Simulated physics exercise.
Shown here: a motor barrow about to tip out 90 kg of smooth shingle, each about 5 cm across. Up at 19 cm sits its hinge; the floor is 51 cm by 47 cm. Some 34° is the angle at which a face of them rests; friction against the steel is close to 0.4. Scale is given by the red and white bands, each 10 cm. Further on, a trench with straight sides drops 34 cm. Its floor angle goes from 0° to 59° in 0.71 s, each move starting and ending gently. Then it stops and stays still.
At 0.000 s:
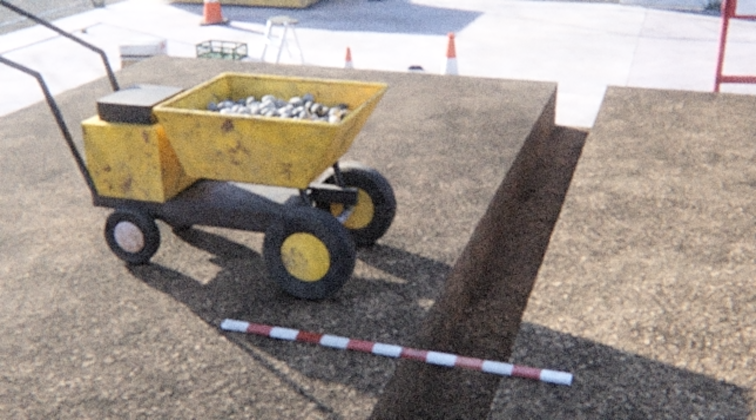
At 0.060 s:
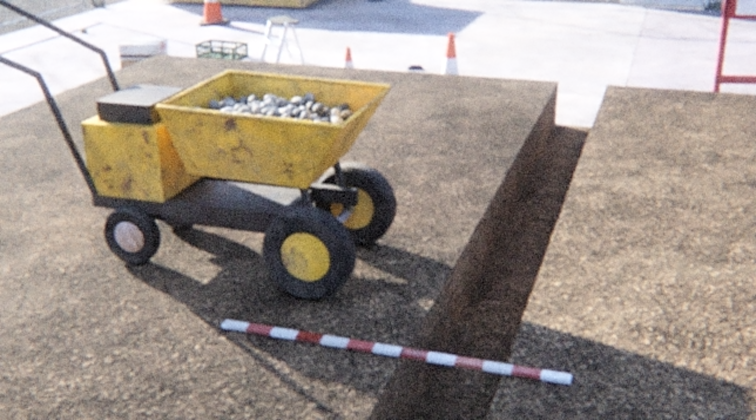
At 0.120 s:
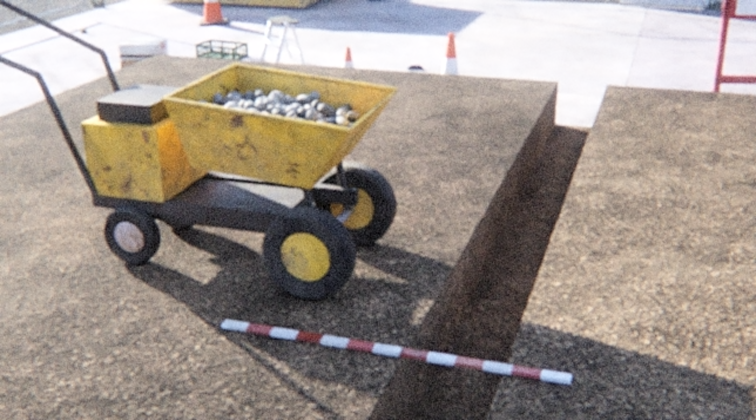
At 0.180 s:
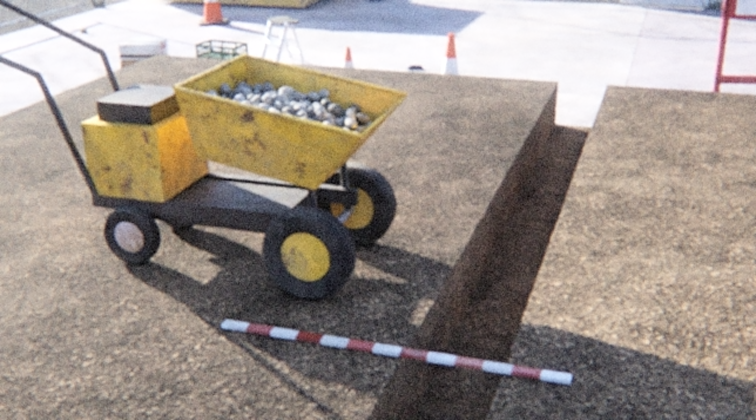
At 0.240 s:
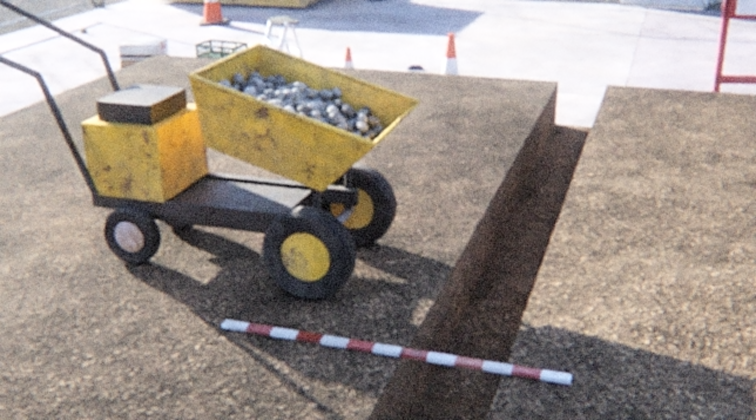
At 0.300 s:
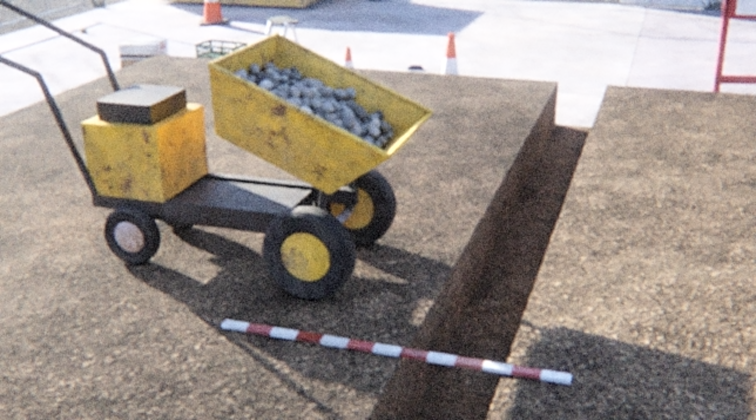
A yellow motor barrow with black wheels and a skip of grey stones stands left of centre on brown, gritty ground, seen from slightly above by a still camera. A red and white banded pole lies in front, a straight-sided trench cuts the ground at right, and orange cones stand on pale paving behind. The skip tilts steadily forward to the right, its back rising as the stones shift inside.
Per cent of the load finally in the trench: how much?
Approx. 43 %.
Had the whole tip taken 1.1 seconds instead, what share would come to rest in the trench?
It would be near 50 per cent.
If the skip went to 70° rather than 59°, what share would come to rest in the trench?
About 65%.
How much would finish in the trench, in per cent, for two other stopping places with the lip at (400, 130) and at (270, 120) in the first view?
First place: Near 10%; second place: Near 45%.
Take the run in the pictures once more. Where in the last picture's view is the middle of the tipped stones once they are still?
Somewhere near pixel (510, 351).
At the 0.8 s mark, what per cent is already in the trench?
Around 10 per cent of it.
After 0.5 s the floor is at 50°; 100 % in the skip; the foremost stones are at (416, 188).
After 0.8 s the floor is at 59°; 89 % in the skip, 11 % in the trench; the foremost stones are at (514, 256).
After 1.2 s the floor is at 59°; 54 % in the skip, 28 % in the trench, 17 % past the trench; the foremost stones are at (645, 317).
After 3.1 s the floor is at 59°; 38 % in the skip, 43 % in the trench, 19 % past the trench; the foremost stones are past the picture's edge.
